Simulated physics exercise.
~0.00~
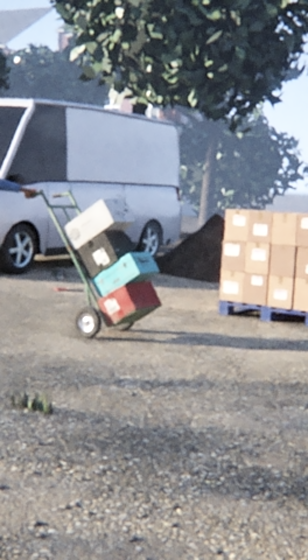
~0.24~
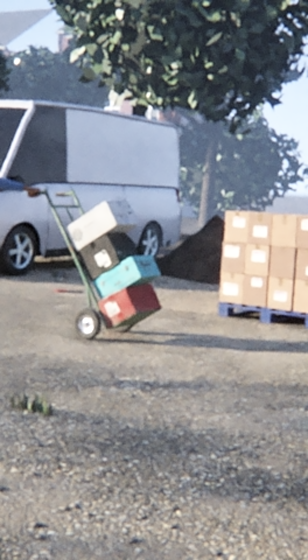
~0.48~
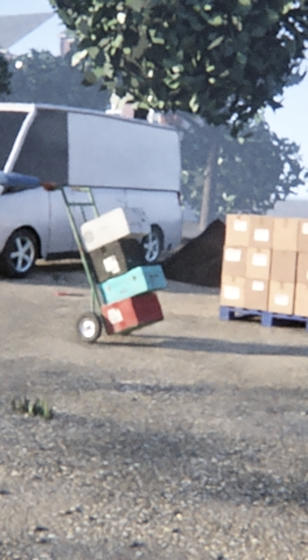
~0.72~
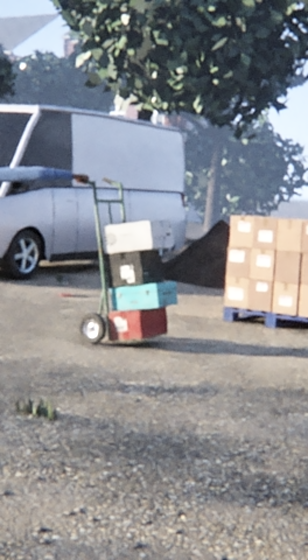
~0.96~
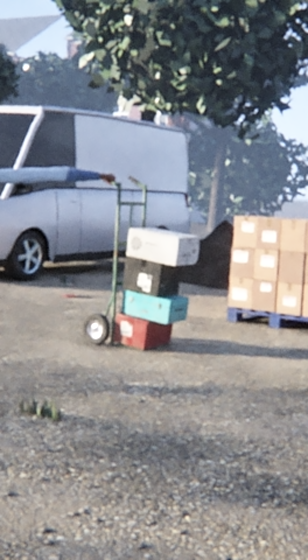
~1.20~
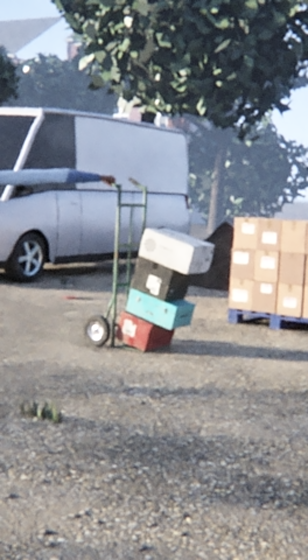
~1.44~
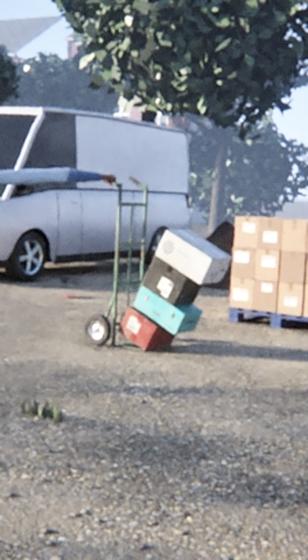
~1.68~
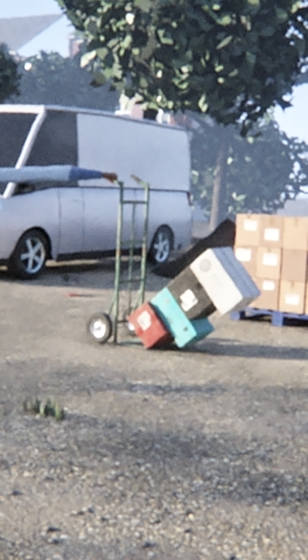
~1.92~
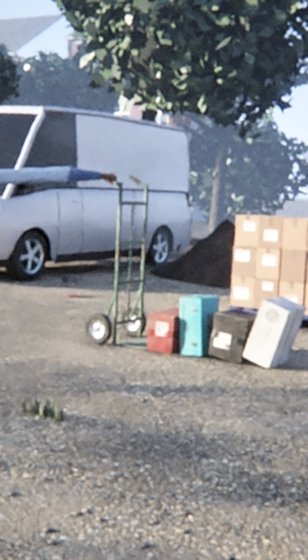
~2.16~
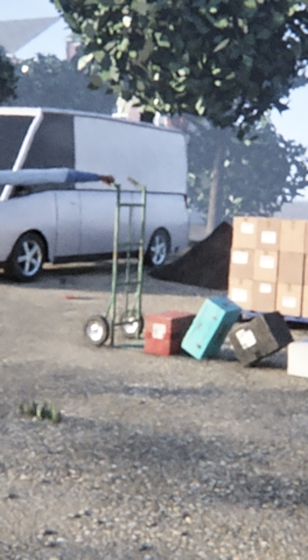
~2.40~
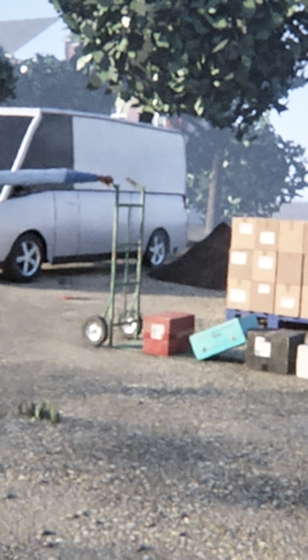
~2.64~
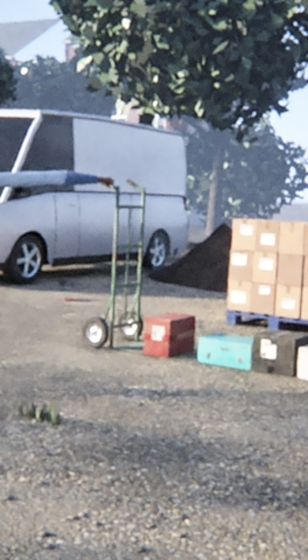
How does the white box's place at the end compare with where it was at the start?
At the start the white box sits on top of the stack on the leaning hand truck. By the end it is down on the ground at the far right, beyond the black box and partly out of view.
